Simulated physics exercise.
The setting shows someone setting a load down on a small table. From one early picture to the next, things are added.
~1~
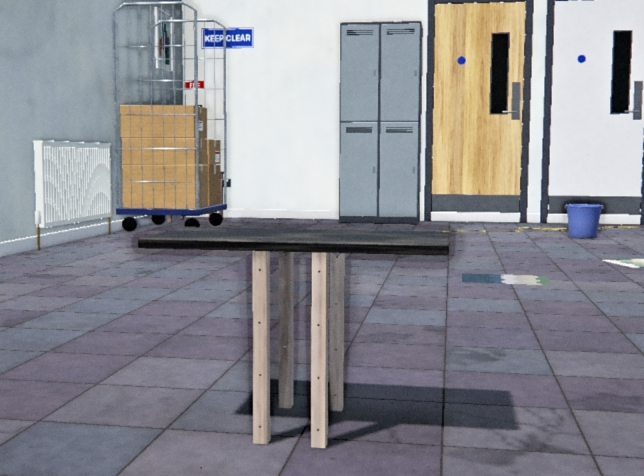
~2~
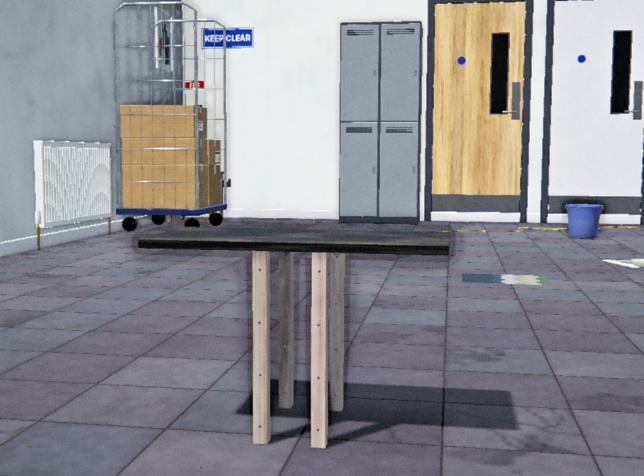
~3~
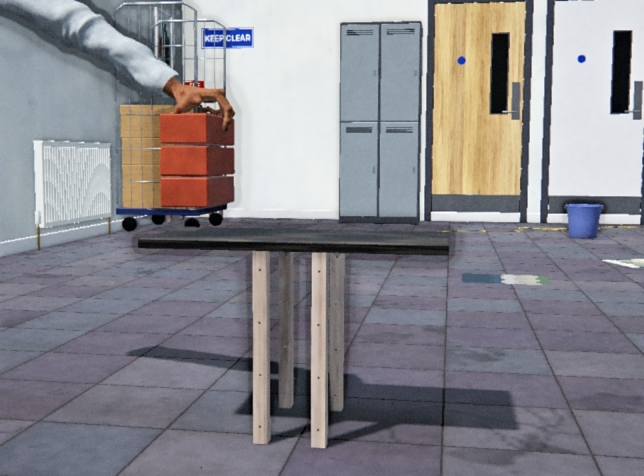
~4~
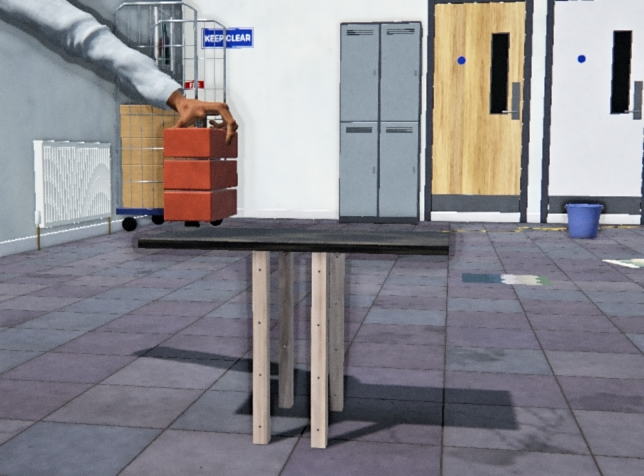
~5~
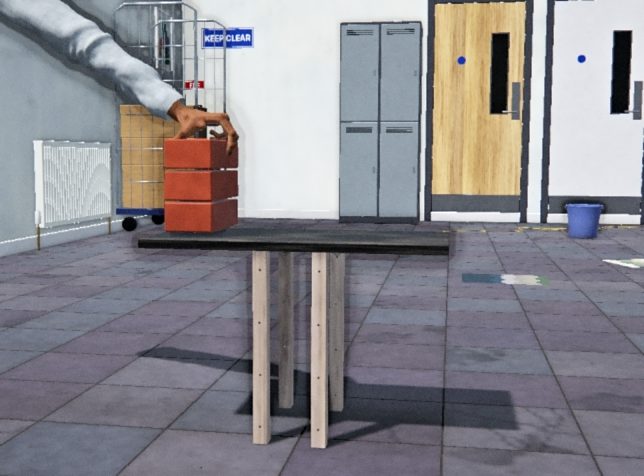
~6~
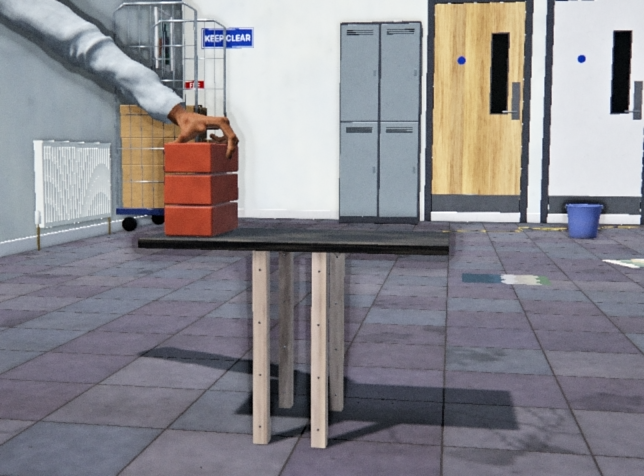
In a bright, grey-tiled room seen from a fixed, level viewpoint, grey lockers, two doors and a blue bucket stand along the back. A small table with a black top and pale wooden legs stands in the foreground, with a caged trolley of brown boxes behind its left side. A hand in a pale sleeve enters from the left holding a stack of red bricks, lowers it onto the tabletop's left end and keeps hold.
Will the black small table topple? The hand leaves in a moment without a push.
Yes.
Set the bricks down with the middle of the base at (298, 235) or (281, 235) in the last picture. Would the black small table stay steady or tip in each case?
Well, it stays standing at first, and then it stays standing.
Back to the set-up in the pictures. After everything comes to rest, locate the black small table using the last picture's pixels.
Looks like it settles somewhere around (130, 297).
Then, 0.48 s past the last view, black small table leaning 27° off how it started near (220, 243).
Finally, the black small table overbalances, near (130, 296).
